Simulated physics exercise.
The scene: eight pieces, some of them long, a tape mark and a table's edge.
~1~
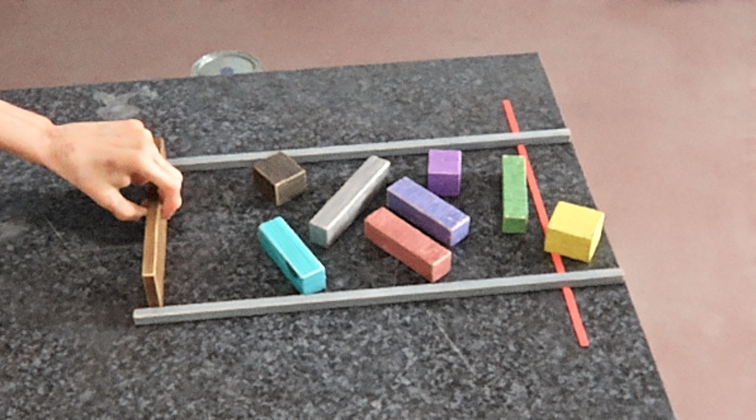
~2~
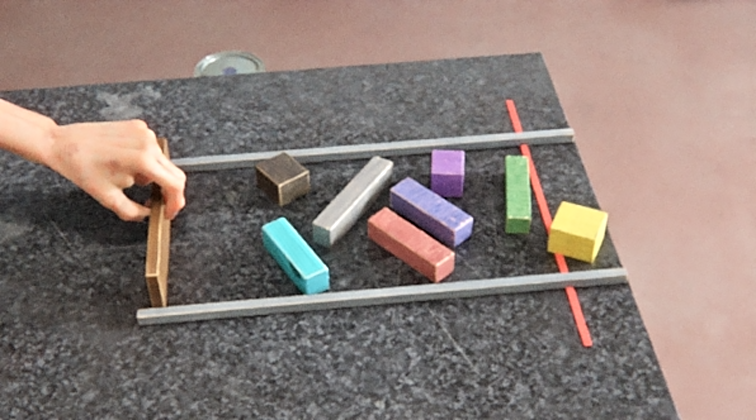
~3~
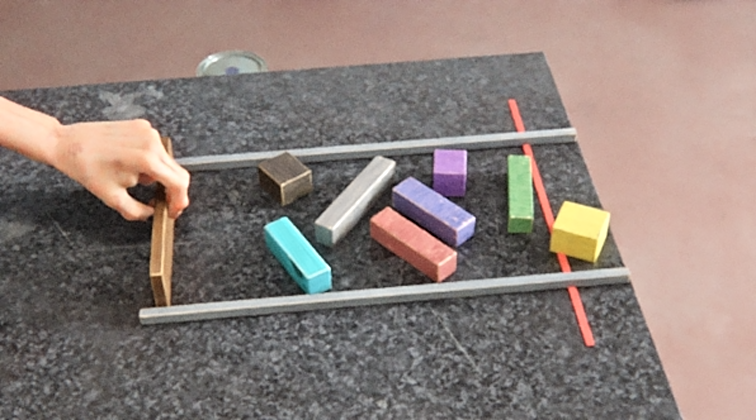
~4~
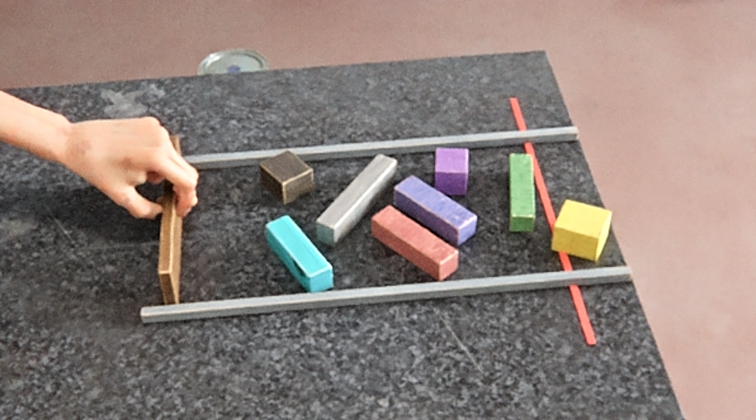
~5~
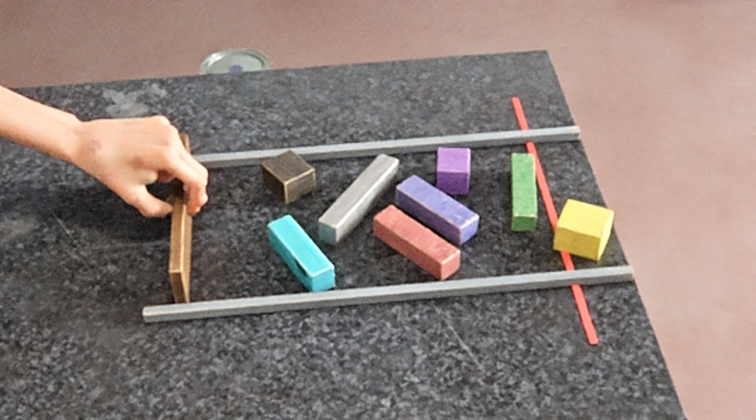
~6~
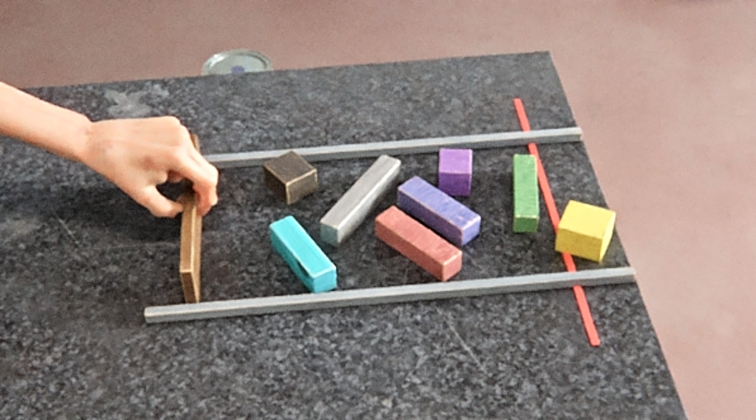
A hand sliding a wooden board slowly right between two rails on a dark speckled table, toward scattered coloured blocks lying still.
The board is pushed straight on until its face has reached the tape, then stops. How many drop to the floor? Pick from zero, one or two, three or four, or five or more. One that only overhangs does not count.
Outcome: The number that fall off is three or four.
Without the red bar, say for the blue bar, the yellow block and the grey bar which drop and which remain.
The blue bar falls; the yellow block tumbles off; the grey bar is kept.
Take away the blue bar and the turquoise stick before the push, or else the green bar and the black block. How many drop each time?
3 in the first case, 2 in the second.
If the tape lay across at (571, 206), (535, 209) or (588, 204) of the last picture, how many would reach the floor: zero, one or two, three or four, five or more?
Taking them in turn, more than four; three to four; five or over.
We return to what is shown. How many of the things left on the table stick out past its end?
The number is 2.
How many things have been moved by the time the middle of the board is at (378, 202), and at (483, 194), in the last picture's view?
6 and 8.
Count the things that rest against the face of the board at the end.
2 of them.
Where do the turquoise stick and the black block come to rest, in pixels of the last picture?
The turquoise stick at (577, 235), the black block at (558, 161).
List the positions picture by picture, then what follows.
In the first picture, yellow block (574, 232); green bar (514, 193); purple block (444, 173); board (157, 220); tape (541, 208).
In the second picture, green bar (517, 194); grey bar (354, 202).
In the third picture, purple block (450, 173); board (164, 220).
In the fourth picture, yellow block (581, 230); black block (287, 177).
In the fifth picture, green bar (523, 192); blue bar (437, 210).
In the sixth picture, yellow block (585, 231); green bar (525, 193); purple block (455, 172); board (192, 217); tape (552, 207).
Early on, none off yet; yellow block at rest near (585, 231); green bar at rest near (525, 193); purple block at rest near (455, 172).
A while later, none off yet; yellow block at rest near (585, 231); green bar moving near (530, 192); purple block travelled about its own width near (486, 163).
Further along, none off yet; yellow block travelled about its own width near (627, 241); green bar travelled about its own width near (606, 182); purple block travelled well along near (567, 155).
Finally, the number that fall off is three or four; lost, blue bar, purple block, green bar and yellow block.
